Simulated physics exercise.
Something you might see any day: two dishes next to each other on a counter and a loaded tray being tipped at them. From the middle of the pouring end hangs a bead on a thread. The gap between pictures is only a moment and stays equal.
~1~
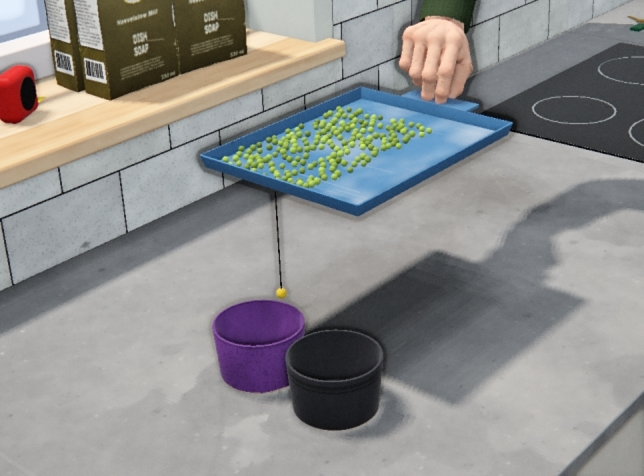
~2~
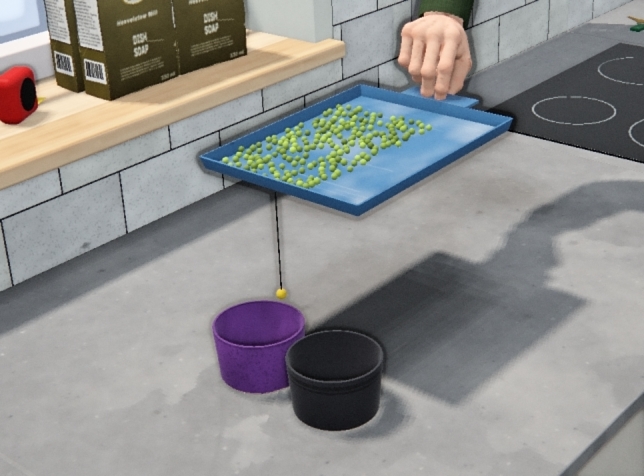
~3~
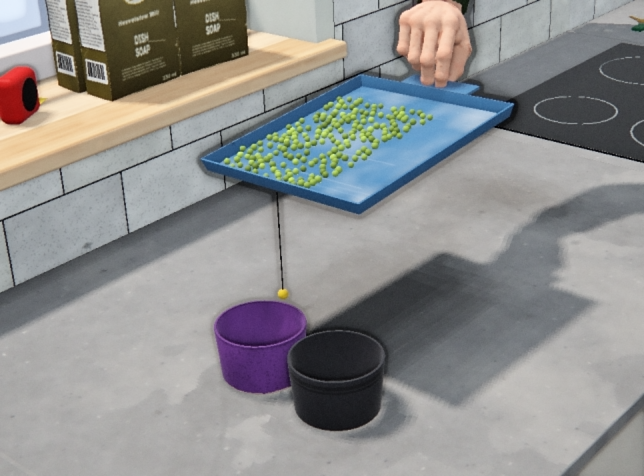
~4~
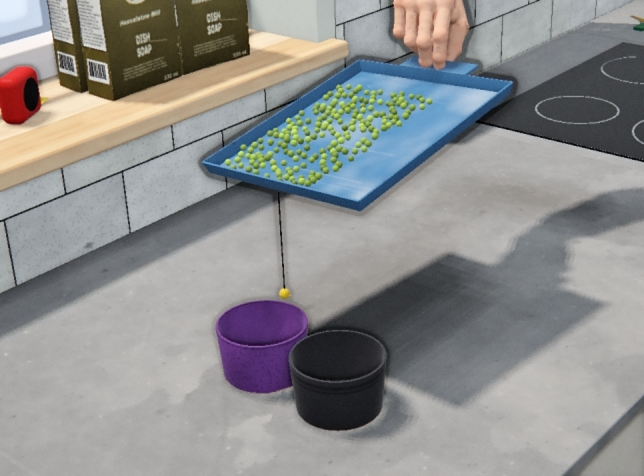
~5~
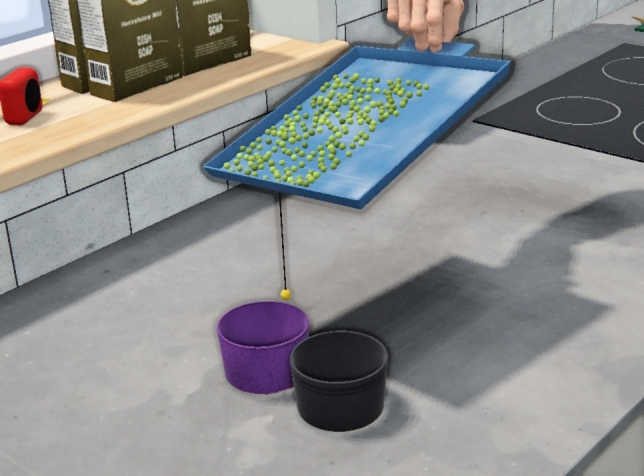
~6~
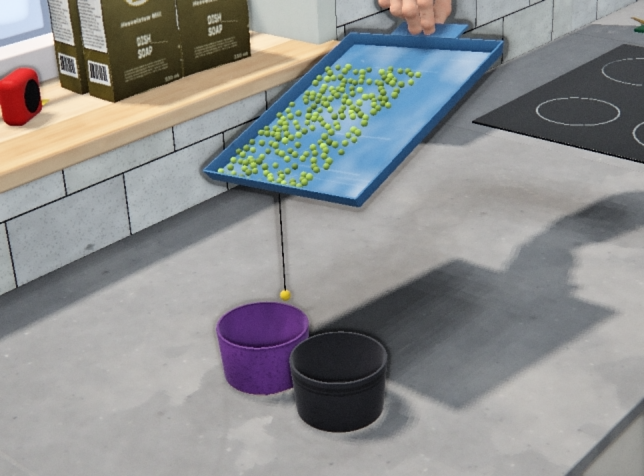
A hand tilts a blue tray of green peas down toward its left corner.
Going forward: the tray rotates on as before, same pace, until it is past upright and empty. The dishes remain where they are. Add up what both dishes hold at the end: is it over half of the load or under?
So the dishes get the minority of the load, I reckon.
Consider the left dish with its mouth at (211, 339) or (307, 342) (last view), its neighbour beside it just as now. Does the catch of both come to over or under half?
Well, a minority share the first time and a minority share the next.
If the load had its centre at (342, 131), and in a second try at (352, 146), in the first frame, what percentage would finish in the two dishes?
From the first start you get 0 in a hundred, from the second 20 in a hundred.
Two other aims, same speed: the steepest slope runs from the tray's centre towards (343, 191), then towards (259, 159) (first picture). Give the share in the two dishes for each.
Around 60 percent for the first aim and around 0 percent for the second.
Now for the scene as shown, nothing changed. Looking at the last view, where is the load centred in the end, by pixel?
Near (201, 340).
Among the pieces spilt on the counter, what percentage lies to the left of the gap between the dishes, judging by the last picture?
Roughly 100 %.
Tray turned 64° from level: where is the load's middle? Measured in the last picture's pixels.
Close to (232, 179).
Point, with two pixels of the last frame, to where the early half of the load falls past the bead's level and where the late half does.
Around (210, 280) first; around (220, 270) second.
Soon, tray tipped steeply; most on the tray; a stray few outside both; about a quarter in the air.
A while on, tray tipped past a quarter turn; a stray few on the tray; a small part in the left dish; about two thirds outside both; about a quarter in the air.
Towards the end, tray tipped past a quarter turn; a small part in the left dish; nearly all outside both.
Finally, tray tipped past a quarter turn; none in the right dish; a small part in the left dish; nearly all outside both.
